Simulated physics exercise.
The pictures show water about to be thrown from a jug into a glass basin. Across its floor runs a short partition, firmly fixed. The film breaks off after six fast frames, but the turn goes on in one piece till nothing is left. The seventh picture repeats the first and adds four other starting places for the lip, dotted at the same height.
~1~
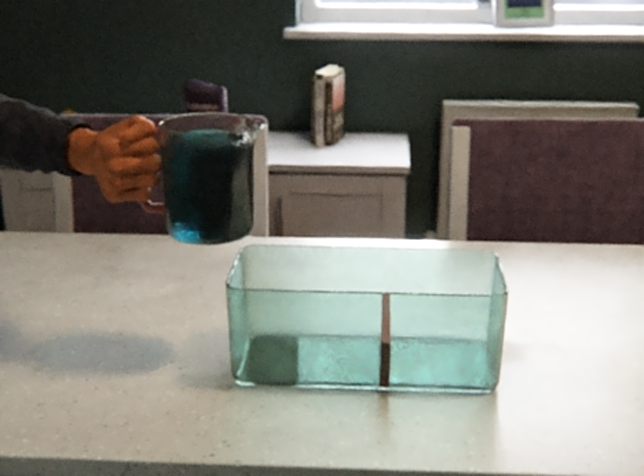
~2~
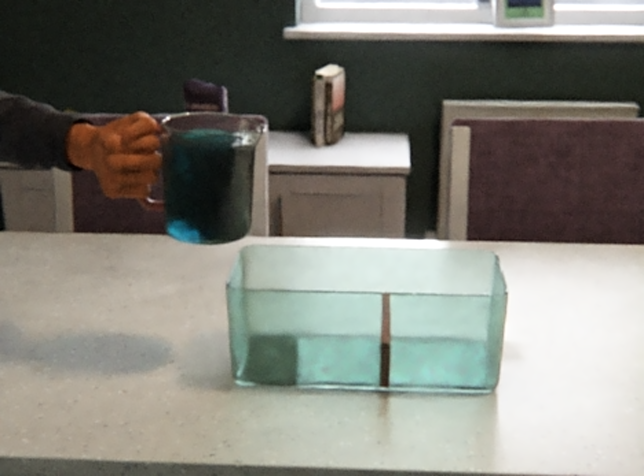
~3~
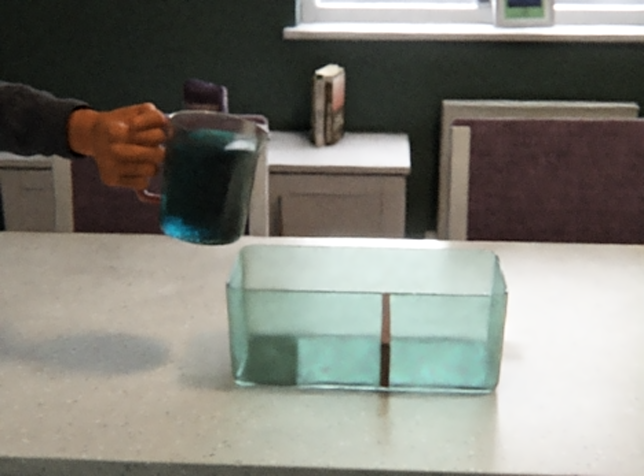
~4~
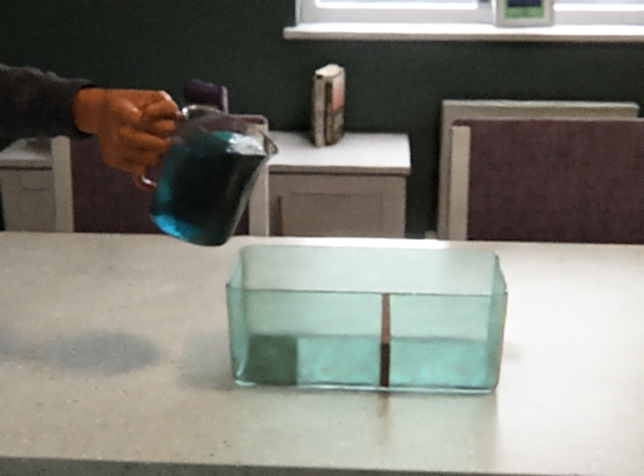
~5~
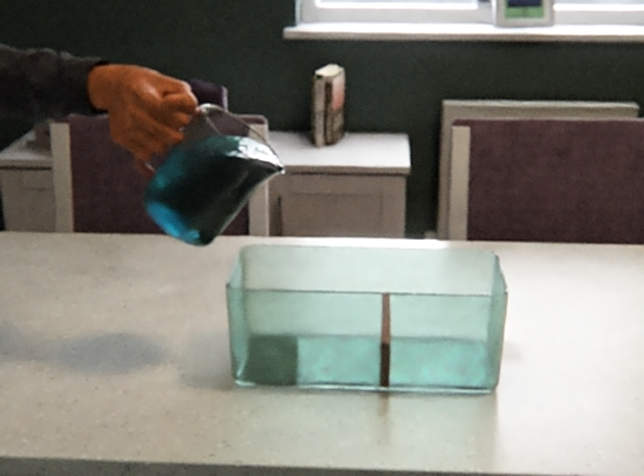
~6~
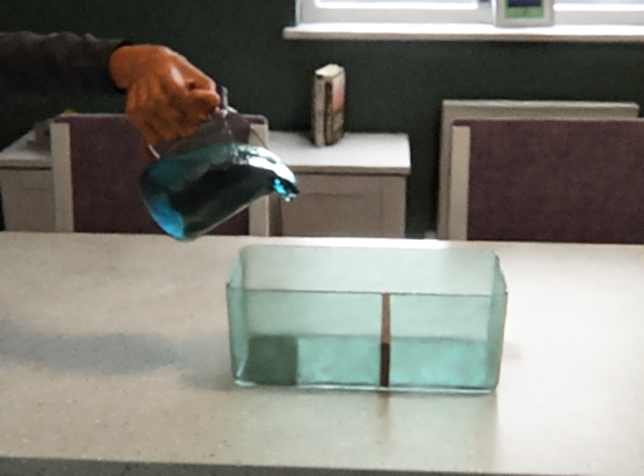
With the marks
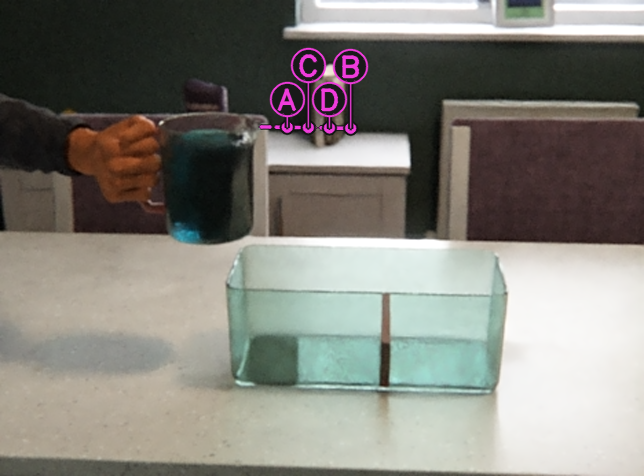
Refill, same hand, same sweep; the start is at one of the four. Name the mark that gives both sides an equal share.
I would pick spot D.
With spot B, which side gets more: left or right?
The right side.
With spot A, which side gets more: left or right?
More ends on the left.
On the marked copy, A at (287, 127); B at (350, 128); C at (308, 127); D at (329, 127).
If A is chosen, about 92 % ends left of the wall and 4 % right of it; 5 % is lost outside.
If B is chosen, about 13 % ends left of the wall and 85 % right of it.
If C is chosen, about 89 % ends left of the wall and 9 % right of it.
If D is chosen, about 52 % ends left of the wall and 46 % right of it.
